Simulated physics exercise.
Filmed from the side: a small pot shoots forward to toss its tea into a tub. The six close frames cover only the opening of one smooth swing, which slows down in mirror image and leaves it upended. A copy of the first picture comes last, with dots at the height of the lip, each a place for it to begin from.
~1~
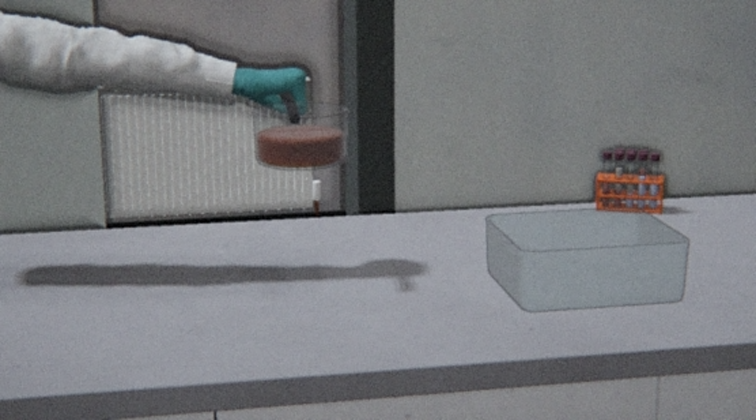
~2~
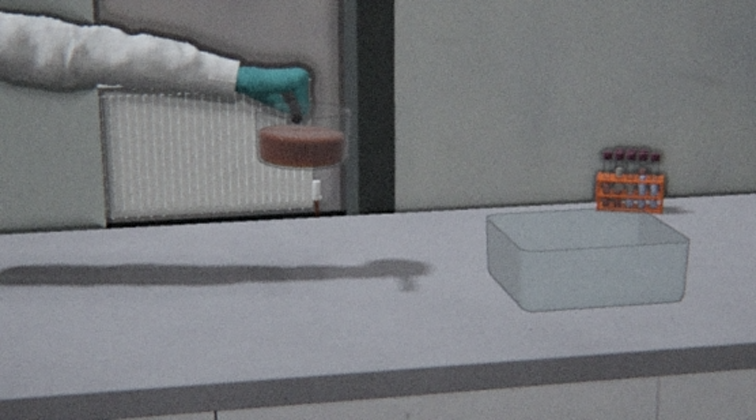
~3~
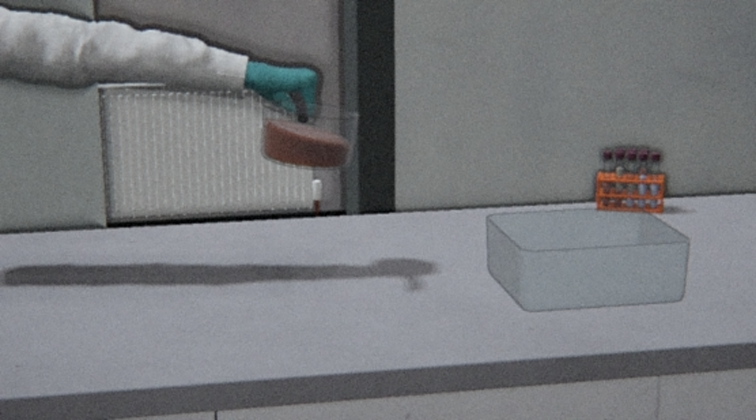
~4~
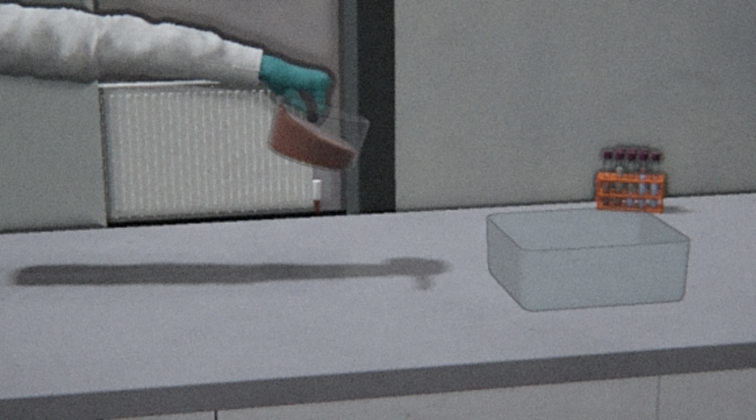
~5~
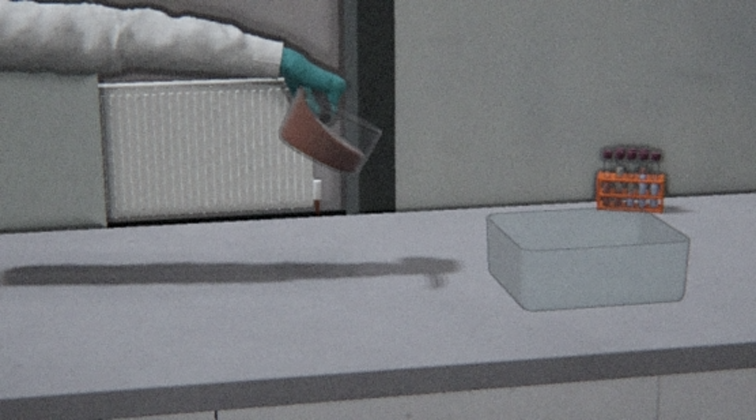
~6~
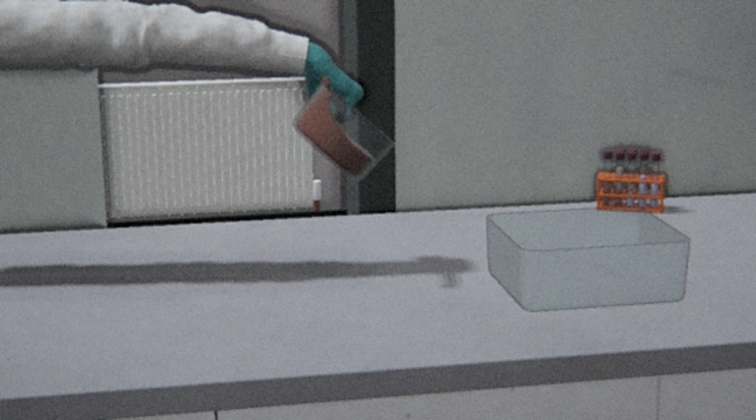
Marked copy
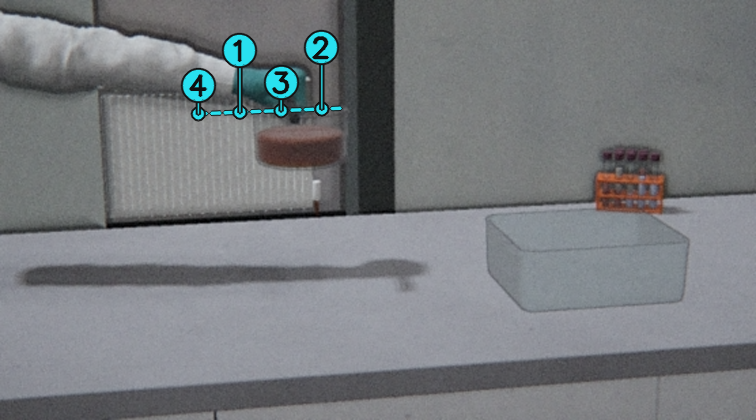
A teal-gloved hand on a white-sleeved arm holds a clear, round container of reddish-brown contents above a pale grey bench, seen from the side in a lab-like room. A clear, empty-looking tub sits at right before an orange rack of dark-capped tubes, with a white radiator behind. The arm extends slightly rightward, steadily tilting the container steeply to the right, while its shadow shifts along the bench.
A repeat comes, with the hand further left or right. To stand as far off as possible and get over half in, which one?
Place 2.
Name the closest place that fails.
That would be 3.
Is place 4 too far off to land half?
Yes, it does.
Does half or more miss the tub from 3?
Yes, that goes wrong.
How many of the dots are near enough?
One.
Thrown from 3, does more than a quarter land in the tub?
No.
On the marked copy, 1 at (239, 112); 2 at (321, 109); 3 at (281, 110); 4 at (198, 113).
With 1, about 1 % lands in the tub, 96 % falls short and 3 % goes beside or beyond.
With 2, about 74 % lands in the tub, 13 % falls short and 13 % goes beside or beyond.
With 3, about 13 % lands in the tub, 82 % falls short and 5 % goes beside or beyond.
With 4, about 0 % lands in the tub, 100 % falls short.
